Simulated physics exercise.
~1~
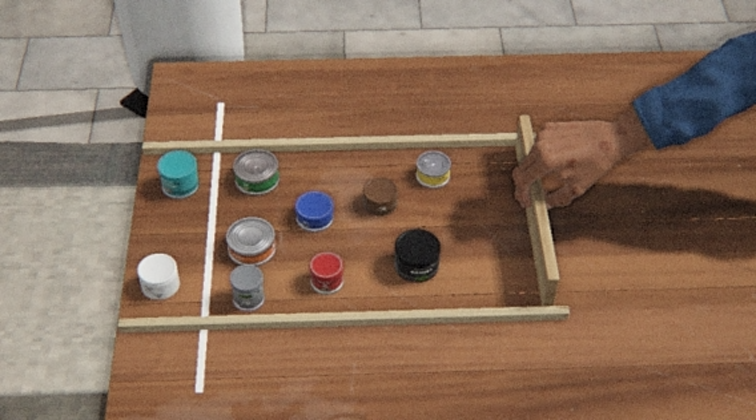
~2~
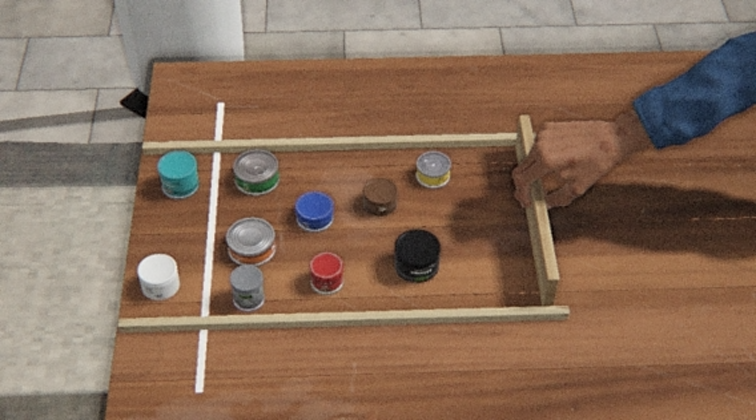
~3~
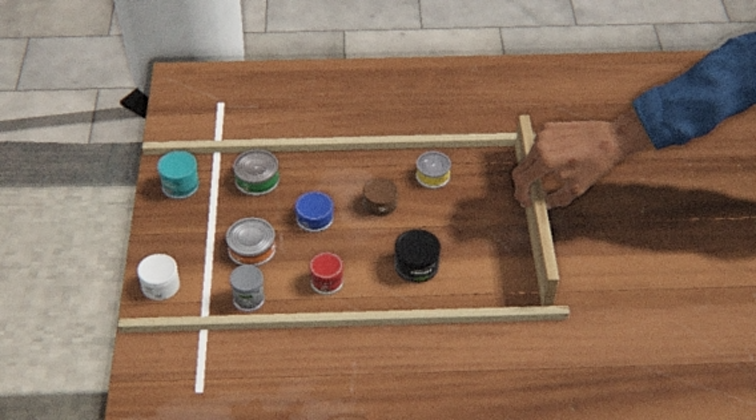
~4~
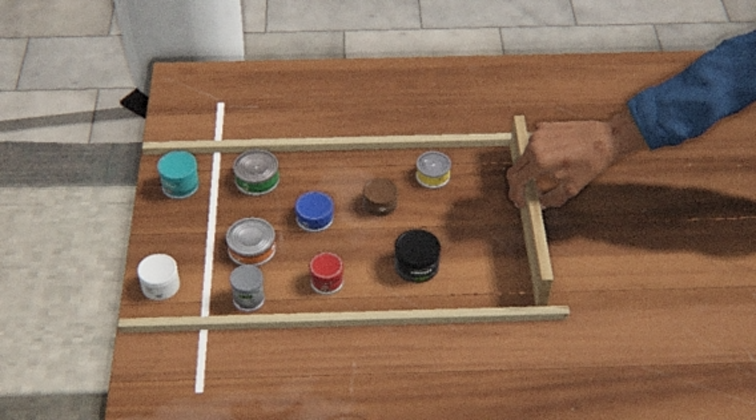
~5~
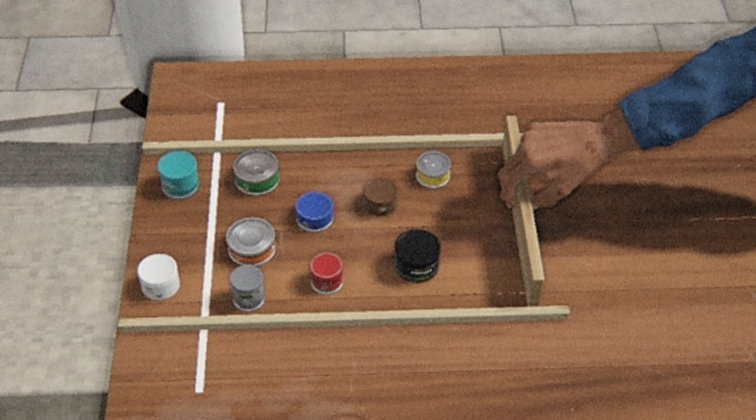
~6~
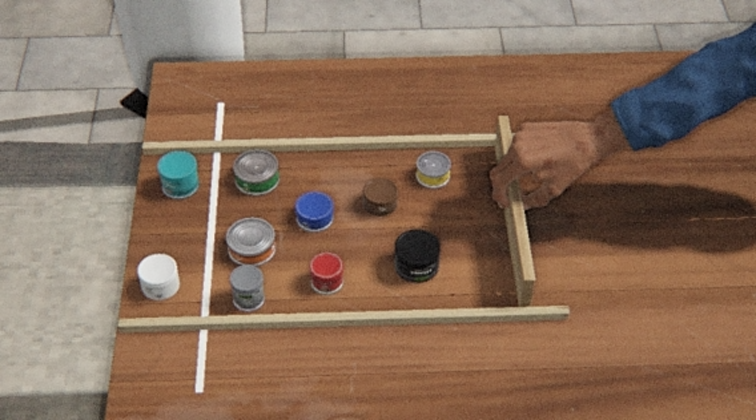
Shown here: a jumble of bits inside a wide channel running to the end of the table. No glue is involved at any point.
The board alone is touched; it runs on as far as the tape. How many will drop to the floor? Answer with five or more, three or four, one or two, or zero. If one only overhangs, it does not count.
The count that falls is one or two.
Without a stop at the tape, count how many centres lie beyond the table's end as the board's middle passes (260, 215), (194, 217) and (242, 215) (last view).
Taking the three positions in turn, the counts come to 0, 1 and 0.
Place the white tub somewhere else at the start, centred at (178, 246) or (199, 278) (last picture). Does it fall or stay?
Results in order - down; still up.
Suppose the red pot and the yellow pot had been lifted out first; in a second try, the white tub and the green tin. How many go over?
The first count is 0 and the second is 0.
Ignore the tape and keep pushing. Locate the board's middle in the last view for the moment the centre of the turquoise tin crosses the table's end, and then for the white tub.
(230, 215) and (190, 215), roughly.
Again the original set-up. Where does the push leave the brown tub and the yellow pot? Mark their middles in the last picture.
The brown tub finishes at (196, 200); the yellow pot finishes at (199, 171).
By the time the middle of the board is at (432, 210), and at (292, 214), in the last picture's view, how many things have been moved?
One spot: 2. Other spot: 8.
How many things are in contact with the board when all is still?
5 in contact.
Soon after, none off yet; white tub at rest near (159, 277); turquoise tin at rest near (179, 175); grey tin at rest near (248, 288).
In the end, the number that fall off is one or two; gone, turquoise tin.
